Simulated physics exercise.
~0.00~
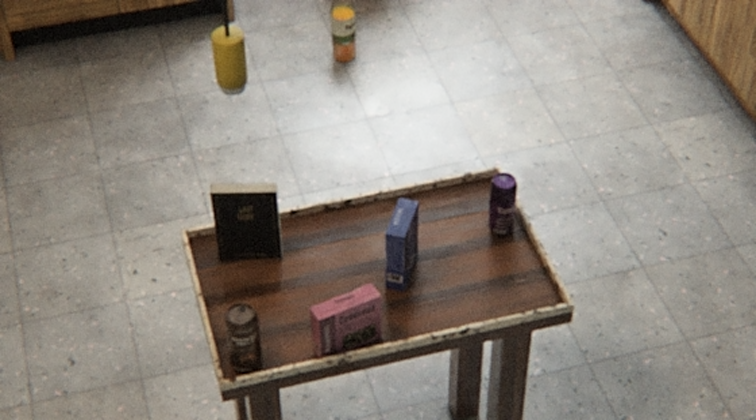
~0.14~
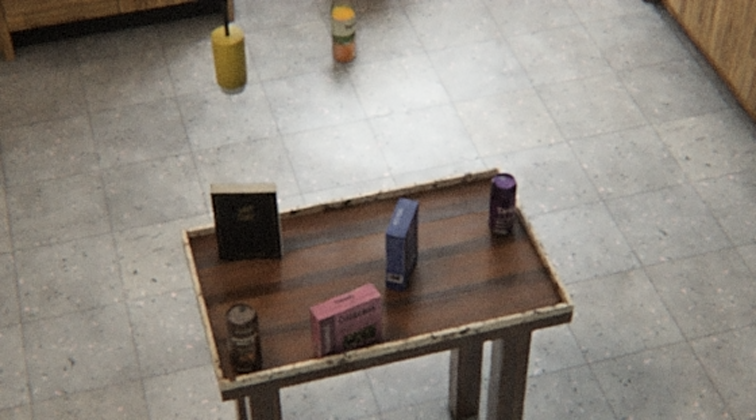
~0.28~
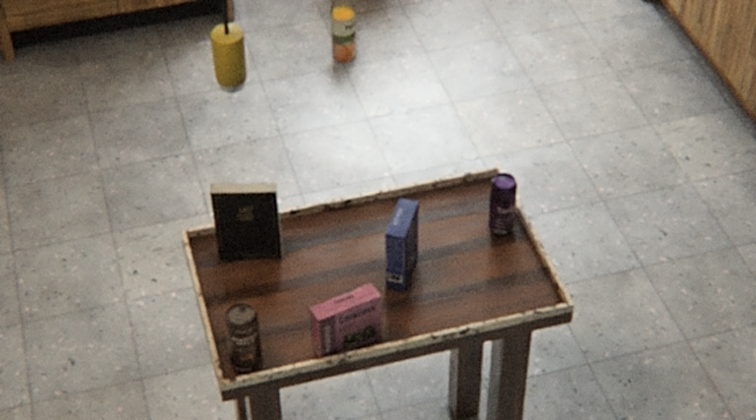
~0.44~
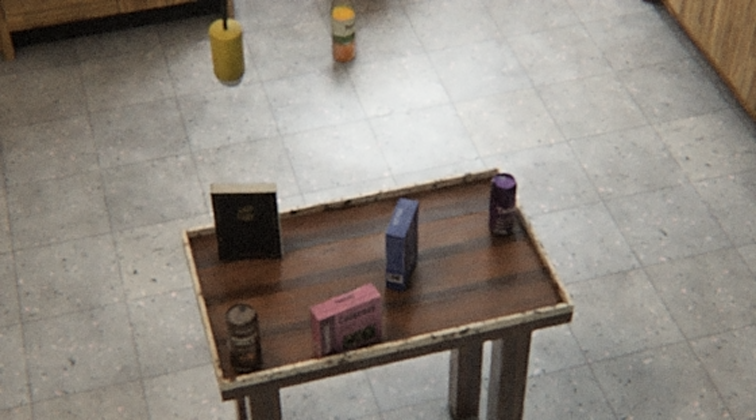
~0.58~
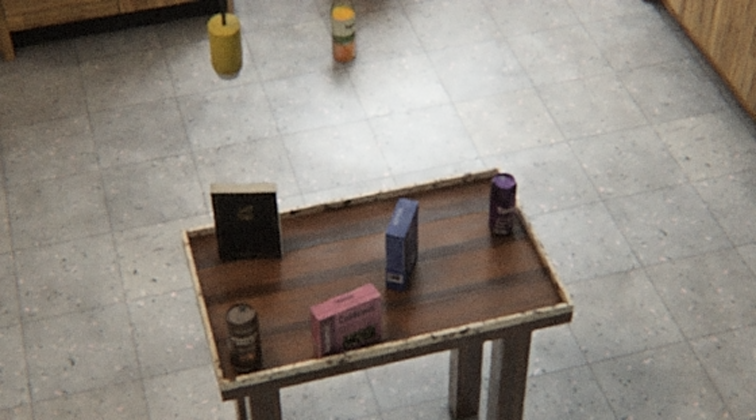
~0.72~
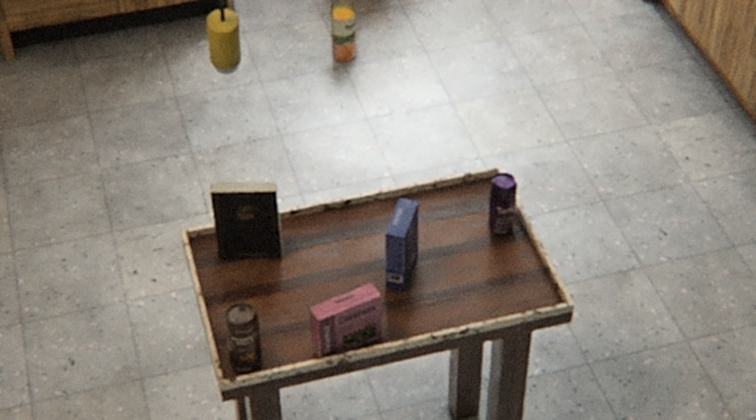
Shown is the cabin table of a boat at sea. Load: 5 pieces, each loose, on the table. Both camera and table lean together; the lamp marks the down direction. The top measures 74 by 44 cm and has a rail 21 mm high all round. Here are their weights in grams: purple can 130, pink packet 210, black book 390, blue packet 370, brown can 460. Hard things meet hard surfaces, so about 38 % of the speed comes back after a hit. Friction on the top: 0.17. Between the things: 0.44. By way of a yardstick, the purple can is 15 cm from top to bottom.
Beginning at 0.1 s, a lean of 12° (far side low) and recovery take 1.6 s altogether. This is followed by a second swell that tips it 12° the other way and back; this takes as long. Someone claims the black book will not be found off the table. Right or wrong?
Wrong, it ends up off the table.
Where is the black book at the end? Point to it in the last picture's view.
It comes to rest near (194, 334).
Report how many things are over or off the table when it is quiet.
My answer is 1.
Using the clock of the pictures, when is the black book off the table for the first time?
It happens at about 1.1 s.
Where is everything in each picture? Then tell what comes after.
The first picture shows boat level; black book (247, 222); purple can (503, 205).
The second picture shows boat level; blue packet (402, 245); brown can (244, 338).
The third picture shows heel 1°, far side down; purple can (503, 205); pink packet (347, 323).
The fourth picture shows heel 5°, far side down; blue packet (402, 245); brown can (244, 338).
The fifth picture shows heel 8°, far side down; purple can (503, 204); pink packet (346, 323).
The sixth picture shows heel 11°, far side down; black book (247, 222); blue packet (402, 245).
By 1.32 s, heel 6°, far side down; black book now off the table; blue packet 6 cm from its spot; pink packet 5 cm from its spot.
By 1.82 s, boat level; blue packet 6 cm from its spot; pink packet 6 cm from its spot; purple can 5 cm from its spot.
When it is over (3.8 s), off the table, black book; the other 4 within 5 cm of the start. In the last view, black book near (194, 334).
